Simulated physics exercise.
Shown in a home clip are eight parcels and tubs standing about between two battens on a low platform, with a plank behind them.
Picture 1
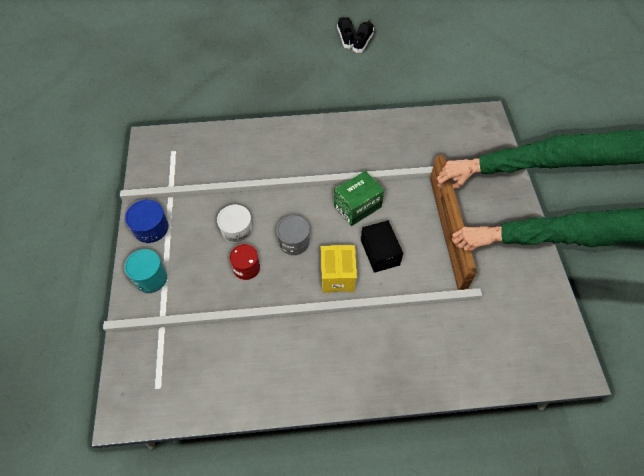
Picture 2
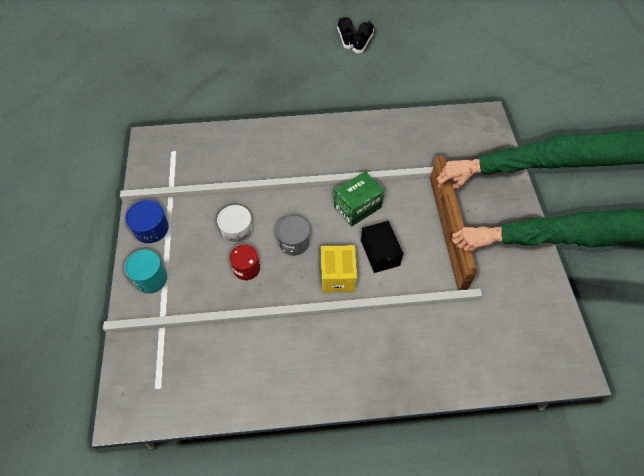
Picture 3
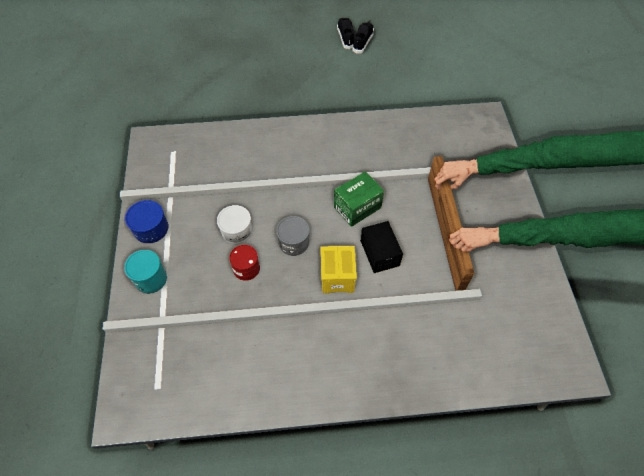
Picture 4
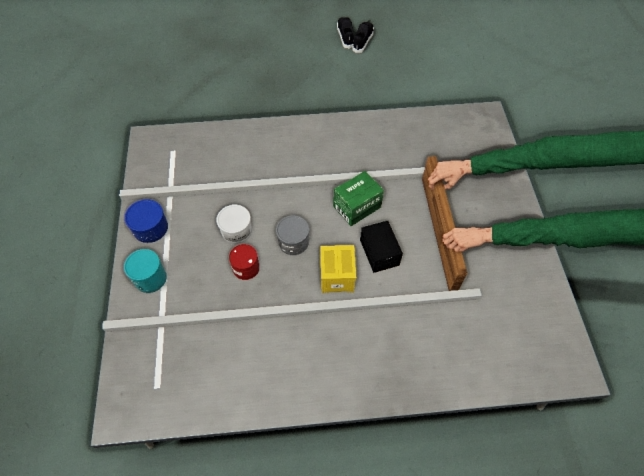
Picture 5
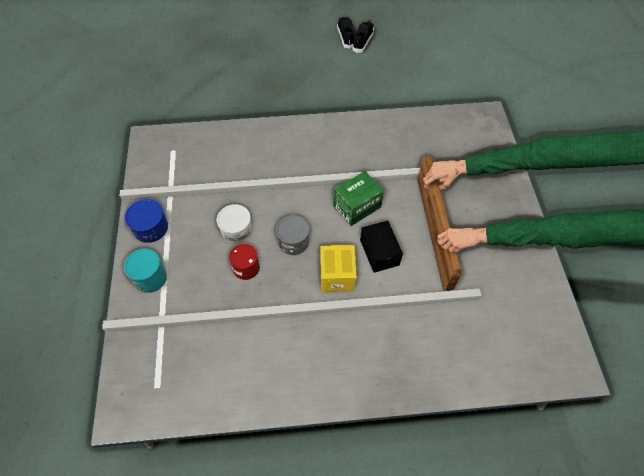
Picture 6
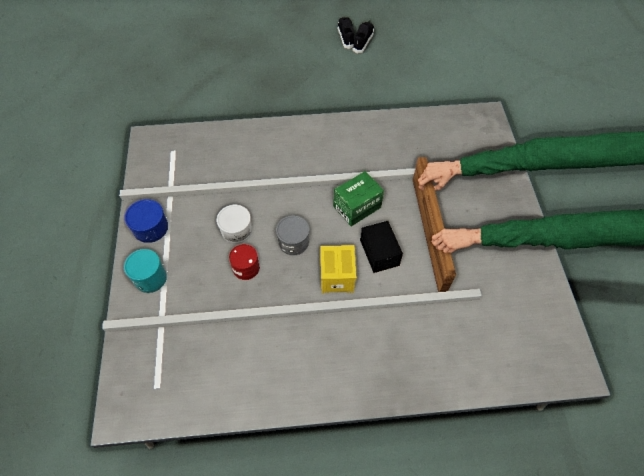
Green-sleeved arms sliding a wooden plank slowly left between two battens on a low platform, the boxes and tubs staying still.
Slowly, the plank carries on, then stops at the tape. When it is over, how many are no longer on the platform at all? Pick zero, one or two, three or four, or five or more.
The answer is three or four.
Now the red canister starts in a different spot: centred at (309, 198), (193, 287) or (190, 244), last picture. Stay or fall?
First it tips off, next it remains, and last it tips off.
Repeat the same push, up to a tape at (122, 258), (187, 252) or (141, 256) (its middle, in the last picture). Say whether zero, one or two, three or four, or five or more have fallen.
Five or more; just one or two; more than four.
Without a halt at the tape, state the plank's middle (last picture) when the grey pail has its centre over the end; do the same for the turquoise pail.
The grey pail gives roughly (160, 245), the turquoise pail roughly (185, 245).
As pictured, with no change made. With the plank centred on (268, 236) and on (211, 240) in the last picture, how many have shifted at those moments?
6 by the first point, 8 by the second.
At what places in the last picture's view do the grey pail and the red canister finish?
The grey pail comes to rest at (120, 242), and the red canister comes to rest at (119, 268).
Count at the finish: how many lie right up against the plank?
It ends up touching 3.
Soon after, none off yet; blue pail at rest near (147, 222); turquoise pail at rest near (146, 272); white pail at rest near (235, 225).
After that, none off yet; blue pail at rest near (147, 222); turquoise pail at rest near (146, 272); white pail displaced about its own width near (216, 218).
And then, none off yet; blue pail displaced about its own width near (125, 225); turquoise pail displaced a little near (140, 273); white pail displaced well along near (159, 215).
In the end, the number that fall off is three or four; gone, white pail, turquoise pail and blue pail.
